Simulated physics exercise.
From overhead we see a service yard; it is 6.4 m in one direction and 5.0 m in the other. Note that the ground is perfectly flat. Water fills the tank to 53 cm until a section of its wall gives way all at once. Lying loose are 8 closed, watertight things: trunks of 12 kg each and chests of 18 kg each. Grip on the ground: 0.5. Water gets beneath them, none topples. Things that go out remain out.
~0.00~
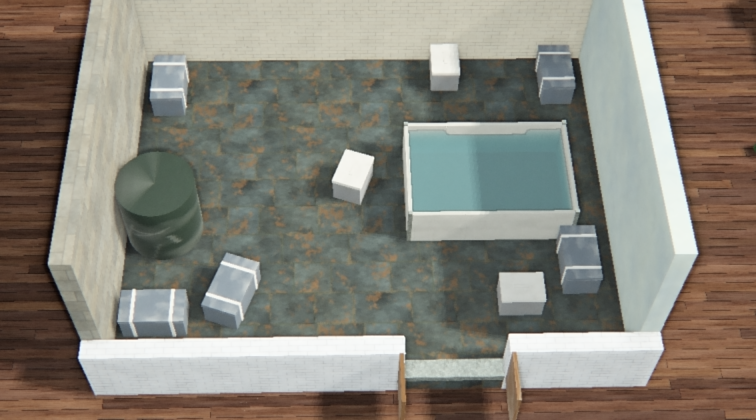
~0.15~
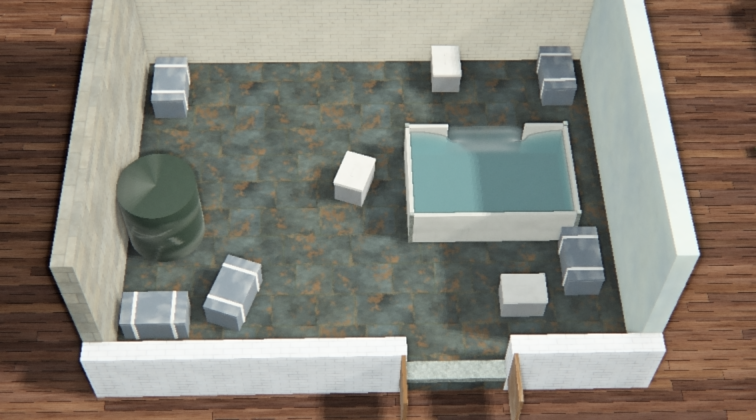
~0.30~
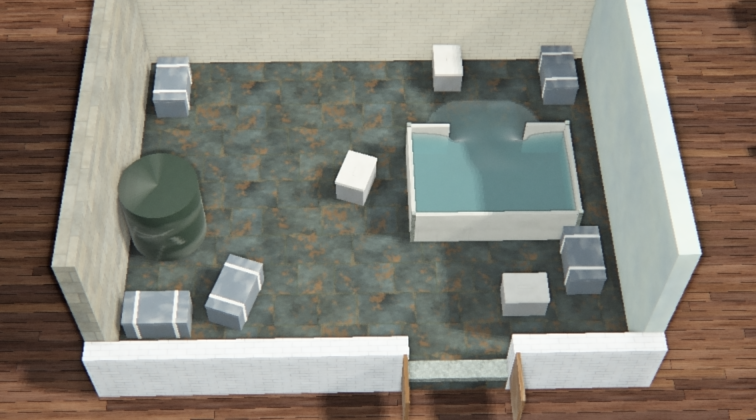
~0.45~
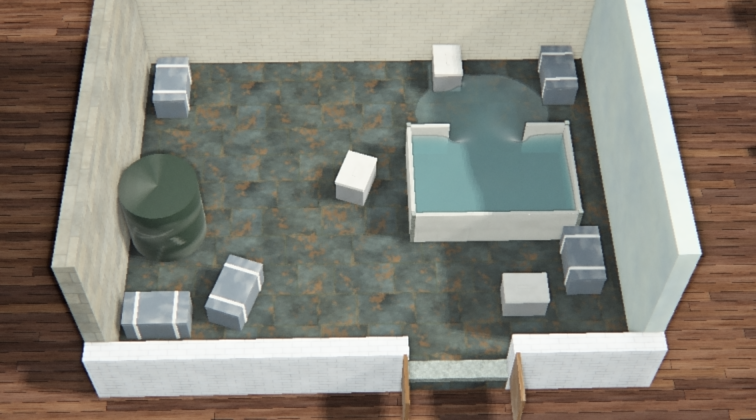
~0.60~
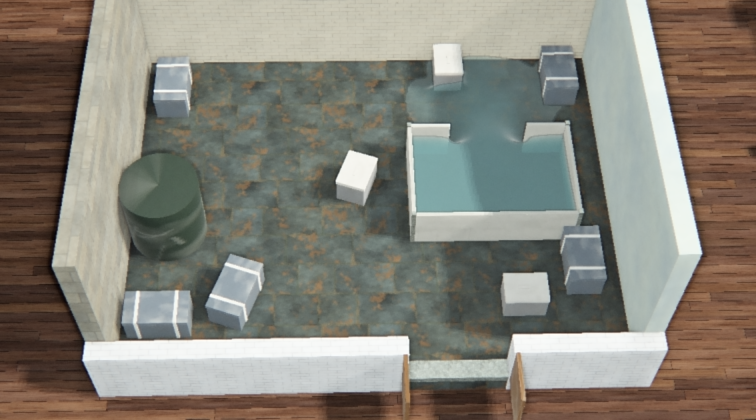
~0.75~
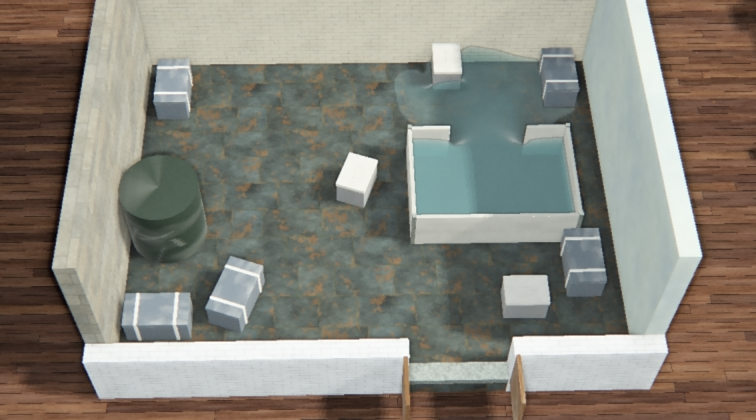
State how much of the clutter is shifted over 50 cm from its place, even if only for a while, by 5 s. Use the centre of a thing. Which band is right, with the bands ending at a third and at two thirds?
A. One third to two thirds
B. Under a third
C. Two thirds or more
Answer: A.
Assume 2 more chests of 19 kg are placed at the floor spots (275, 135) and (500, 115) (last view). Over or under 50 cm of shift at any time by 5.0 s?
One by one I'd say not that far and farther than that.
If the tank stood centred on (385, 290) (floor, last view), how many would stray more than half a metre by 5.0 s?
Then 4.
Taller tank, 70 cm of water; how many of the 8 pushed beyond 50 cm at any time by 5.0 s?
It would come to 4 of them.
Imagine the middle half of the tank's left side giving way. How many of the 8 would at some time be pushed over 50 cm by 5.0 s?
So the tally would be 4.
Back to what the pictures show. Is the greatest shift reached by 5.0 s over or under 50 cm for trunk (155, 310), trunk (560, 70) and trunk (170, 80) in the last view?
Taking them in turn, the answers are smaller, greater and greater.
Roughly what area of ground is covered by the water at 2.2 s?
Close to 11.0 m2, I'd say.
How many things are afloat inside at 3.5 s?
I'd say 2 of them.
After 1.1 s 0 of 8 are over 50 cm from their spots; 1 afloat.
After 2.2 s 2 of 8 are over 50 cm from their spots; 0 afloat.
After 3.5 s 2 of 8 are over 50 cm from their spots; 2 afloat.
After 5.0 s 4 of 8 are over 50 cm from their spots, and 4 have been at some point; 2 afloat.
